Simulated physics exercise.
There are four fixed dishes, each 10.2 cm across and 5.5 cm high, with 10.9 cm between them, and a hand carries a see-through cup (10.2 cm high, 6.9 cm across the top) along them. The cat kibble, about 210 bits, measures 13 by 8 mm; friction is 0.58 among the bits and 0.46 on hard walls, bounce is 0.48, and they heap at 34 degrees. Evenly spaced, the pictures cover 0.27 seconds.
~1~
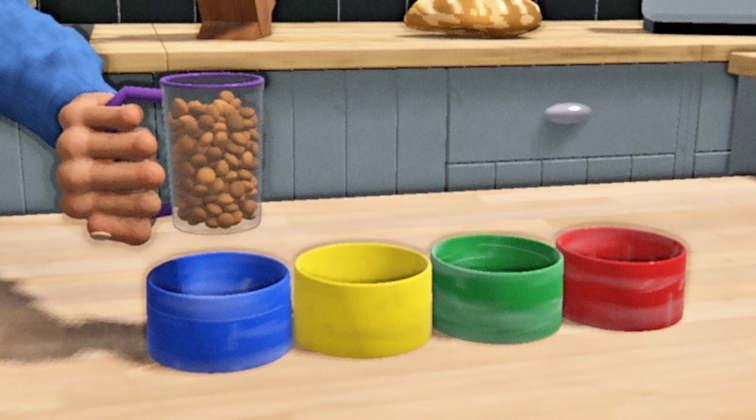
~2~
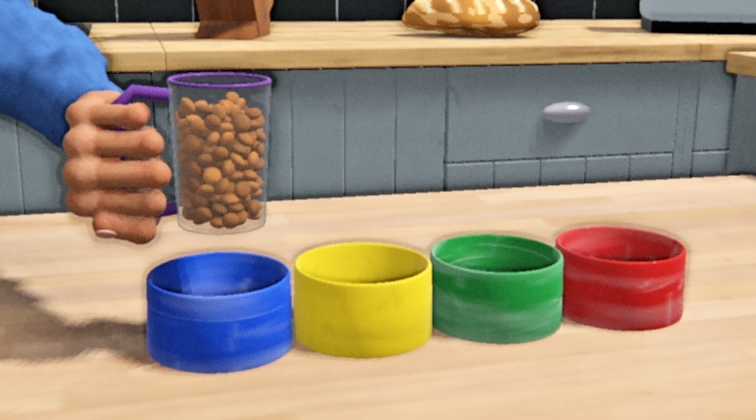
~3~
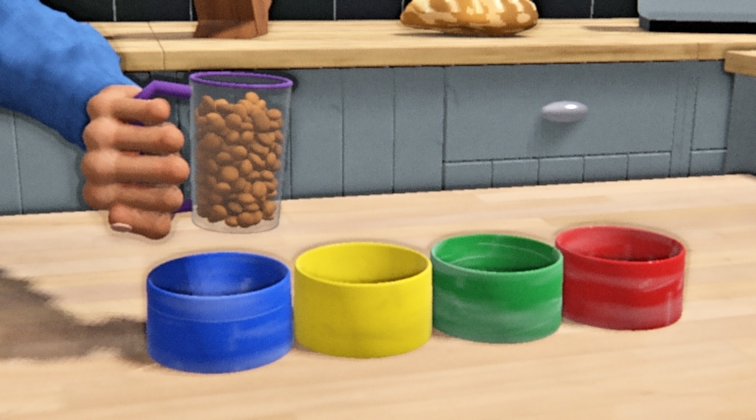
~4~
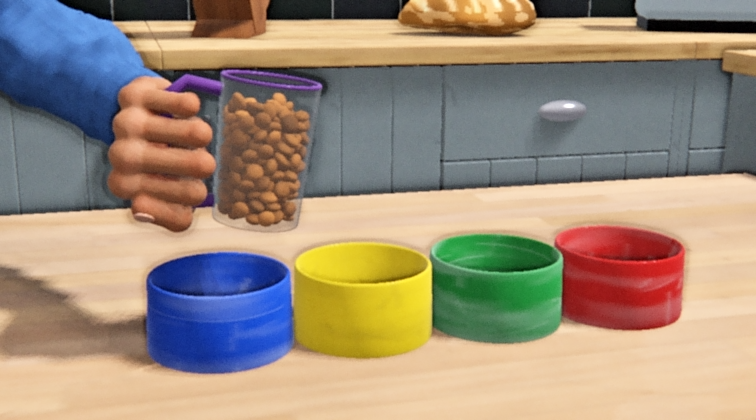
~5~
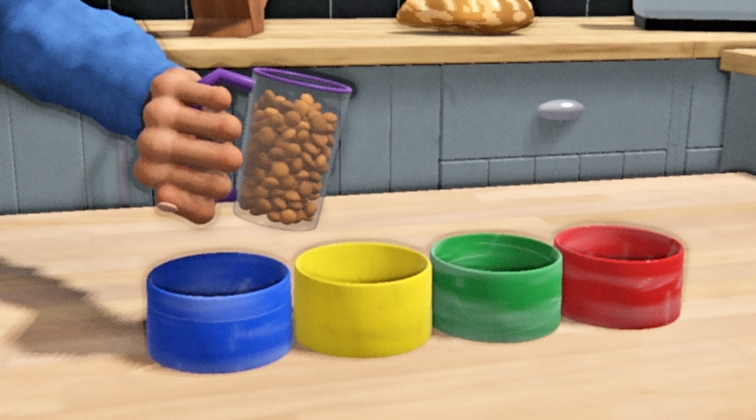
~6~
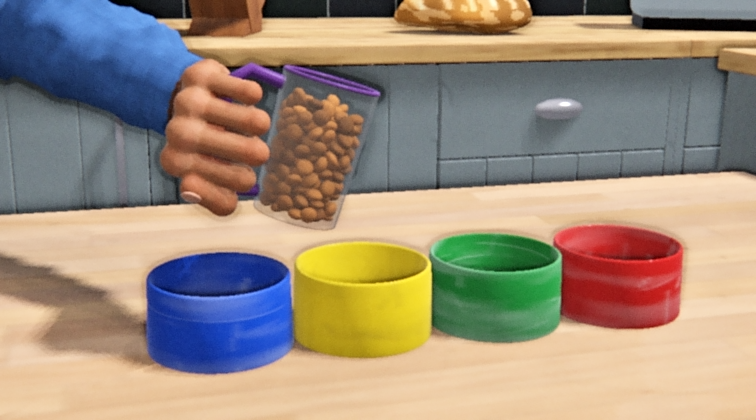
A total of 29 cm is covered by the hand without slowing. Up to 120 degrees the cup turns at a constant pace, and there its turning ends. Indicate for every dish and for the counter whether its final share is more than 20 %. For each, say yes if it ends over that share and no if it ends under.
Red dish - yes, blue dish - no, green dish - no, yellow dish - no, counter - no.
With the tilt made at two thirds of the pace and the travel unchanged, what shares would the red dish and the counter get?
In that case you'd see red at 100 and the counter at 0.
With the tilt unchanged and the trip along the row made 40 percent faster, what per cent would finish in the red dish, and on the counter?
Red 100; counter 0.
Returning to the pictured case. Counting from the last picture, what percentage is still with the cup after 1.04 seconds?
95 %.
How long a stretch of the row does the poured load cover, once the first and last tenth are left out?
Close to 6 centimetres along the dishes.
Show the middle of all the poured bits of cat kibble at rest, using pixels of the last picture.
Look around (625, 278) in the last picture.
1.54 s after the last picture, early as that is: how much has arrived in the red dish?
I'd say close to 65 per cent at that point.
Then, 0.62 s after the last picture, tilt 65 degrees; cup holds 100 %.
Then, 1.04 s after the last picture, tilt 98 degrees; cup holds 95 %, red 5 %.
Then, 1.54 s after the last picture, tilt 120 degrees; cup holds 35 %, red 65 %.
In the end, red 100 %, blue 0 %, green 0 %, yellow 0 %, counter 0 %.
